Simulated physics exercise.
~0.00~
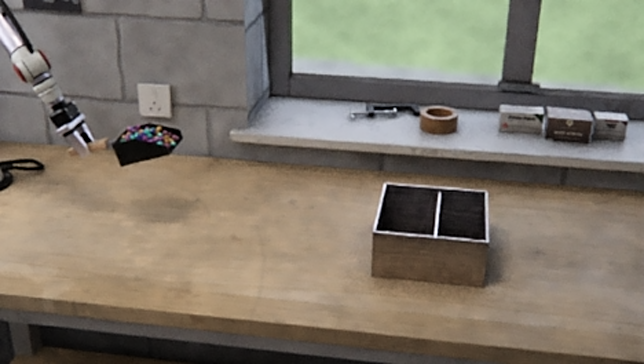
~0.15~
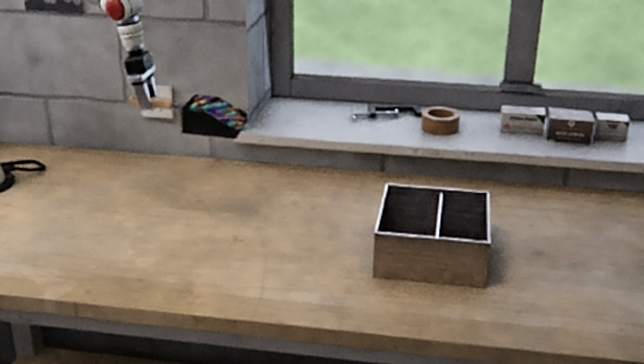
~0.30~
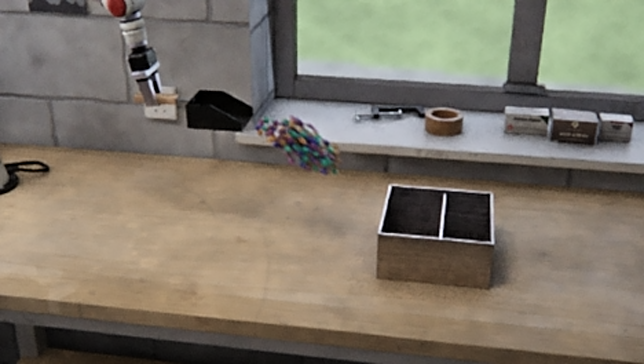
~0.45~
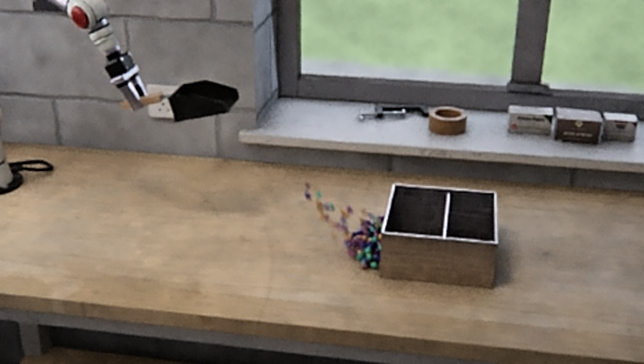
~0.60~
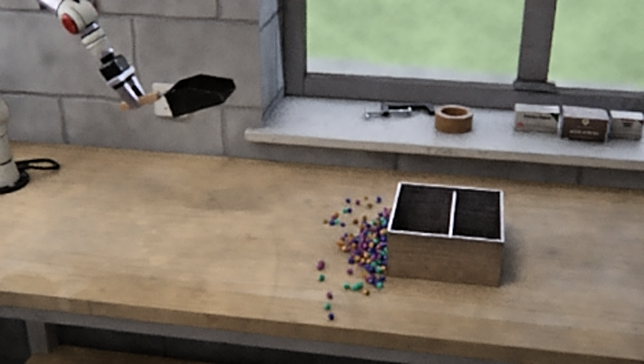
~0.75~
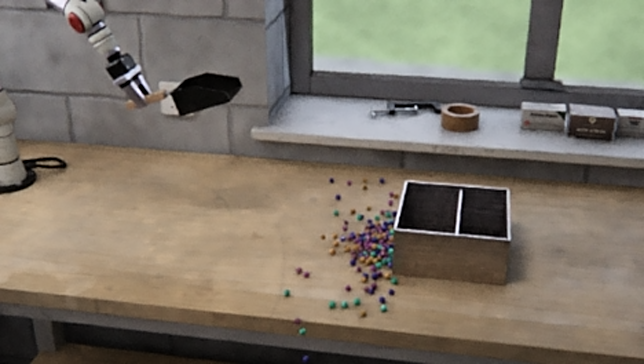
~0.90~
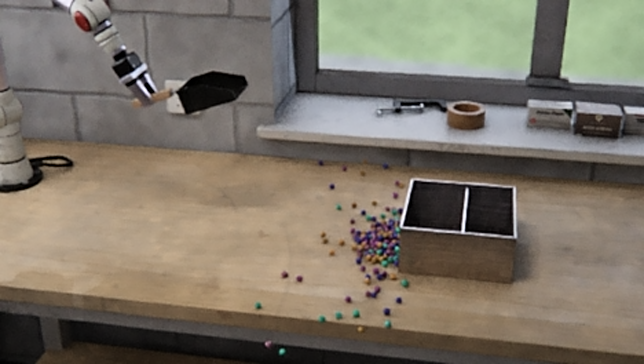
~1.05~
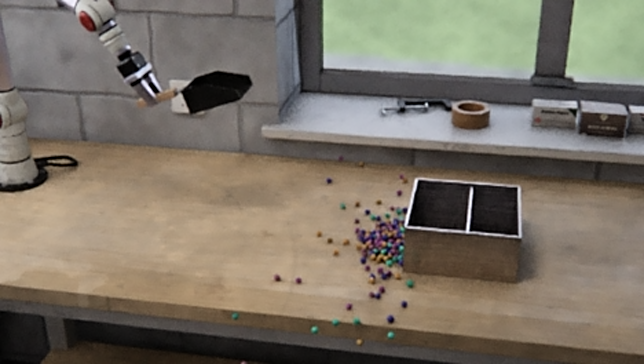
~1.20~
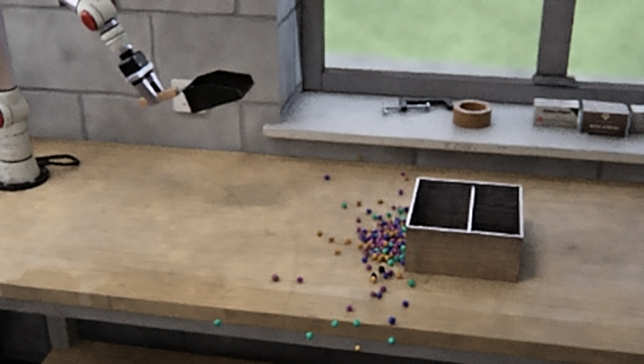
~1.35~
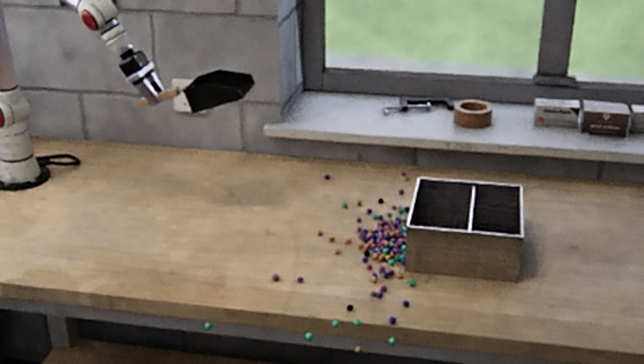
On a wooden workbench, a robot arm flings colourful round sweets from a black scoop, scattering them beside a divided box.
